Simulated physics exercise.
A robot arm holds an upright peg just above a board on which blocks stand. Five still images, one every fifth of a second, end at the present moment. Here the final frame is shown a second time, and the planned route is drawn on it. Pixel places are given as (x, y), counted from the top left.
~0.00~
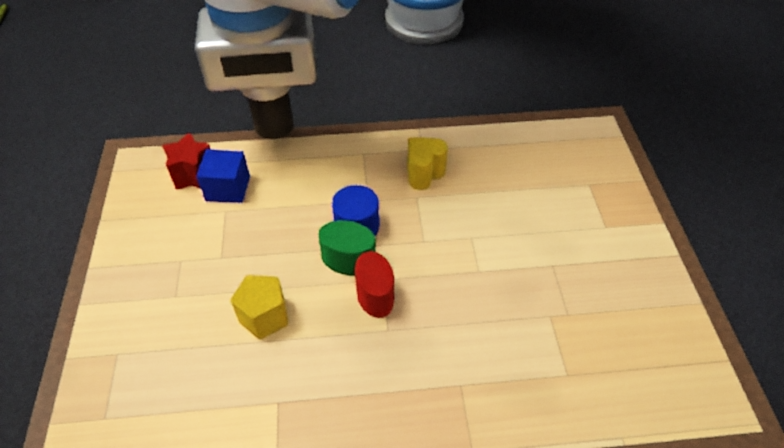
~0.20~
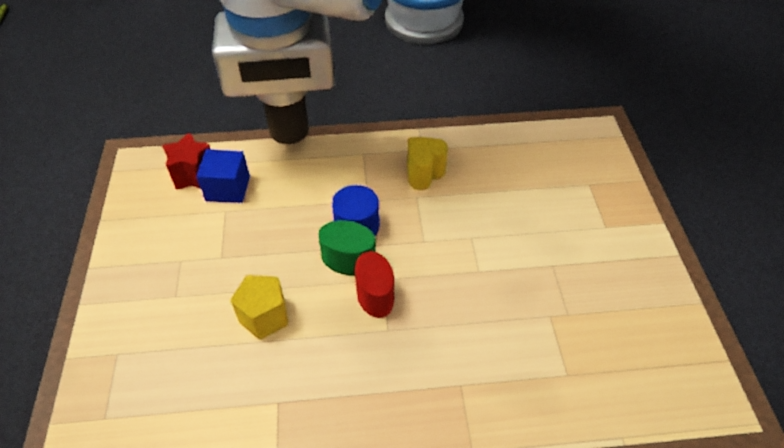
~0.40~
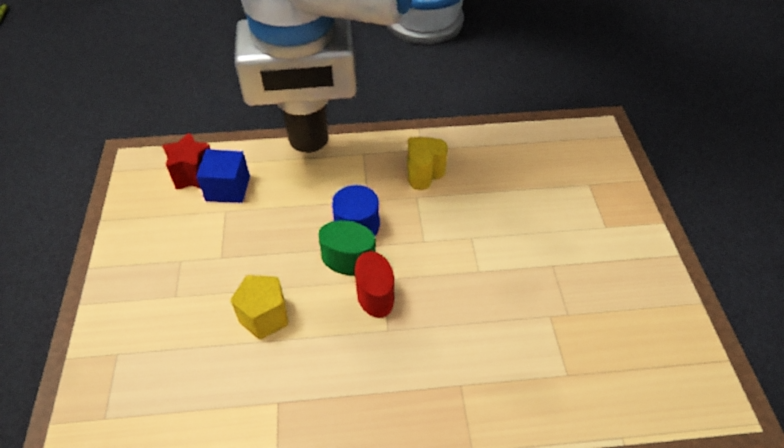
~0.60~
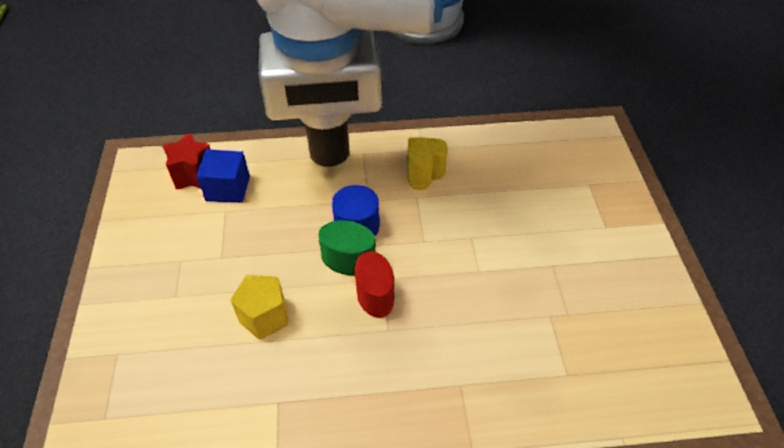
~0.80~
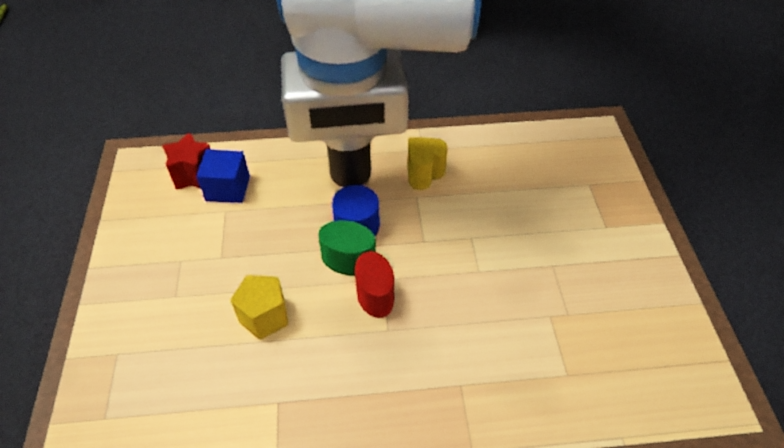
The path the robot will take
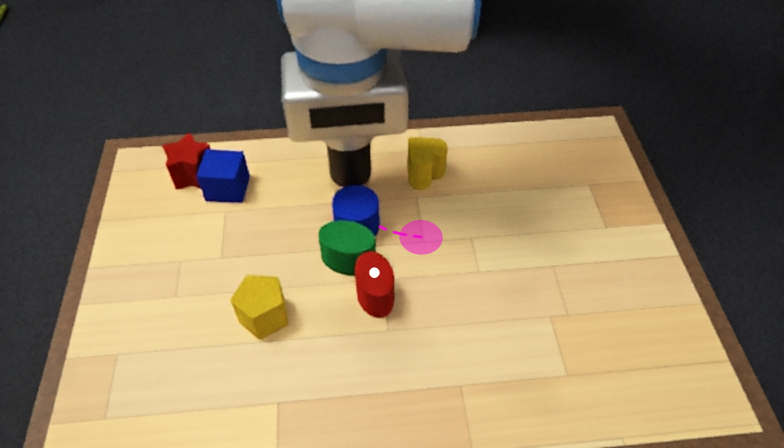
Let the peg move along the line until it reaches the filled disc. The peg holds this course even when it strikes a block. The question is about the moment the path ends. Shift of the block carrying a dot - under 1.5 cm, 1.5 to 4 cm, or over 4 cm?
Its displacement is between 1.5 and 4 cm.
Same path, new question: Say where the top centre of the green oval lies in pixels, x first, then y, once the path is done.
It is going to be at (329, 270).
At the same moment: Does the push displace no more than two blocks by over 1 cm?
No - that is not the case.
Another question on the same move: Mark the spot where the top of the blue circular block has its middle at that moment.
At (362, 237).
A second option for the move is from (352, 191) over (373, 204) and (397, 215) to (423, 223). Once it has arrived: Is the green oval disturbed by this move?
Answer: Moved.
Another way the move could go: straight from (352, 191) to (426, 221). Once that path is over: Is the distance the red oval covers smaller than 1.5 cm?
I believe so.
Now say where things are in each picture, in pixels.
Lower end of the peg (274, 126), tops of blocks, green oval (347, 236), blue circular block (355, 202), red oval (374, 273), yellow heart (425, 149), in the first frame.
Peg (289, 131), blocks as before, in the second frame.
Peg (309, 139), blocks as before, in the third frame.
Peg (330, 153), blocks as before, in the fourth frame.
Peg (351, 173), green oval (347, 236), blue circular block (355, 202), red oval (374, 273), yellow heart (425, 149), in the fifth frame.
The drawn path runs from (352, 191) through (364, 213) and (388, 230) to (421, 237); the dot is on the red oval.
On the path given first. Halfway along, peg (375, 206); green oval (331, 268), turned 25° anticlockwise; blue circular block (357, 234); red oval (378, 291), turned 20° anticlockwise.
At the end, peg (422, 220); green oval (329, 270), turned 25° anticlockwise; blue circular block (362, 237); red oval (378, 291), turned 25° anticlockwise; yellow heart not moved.
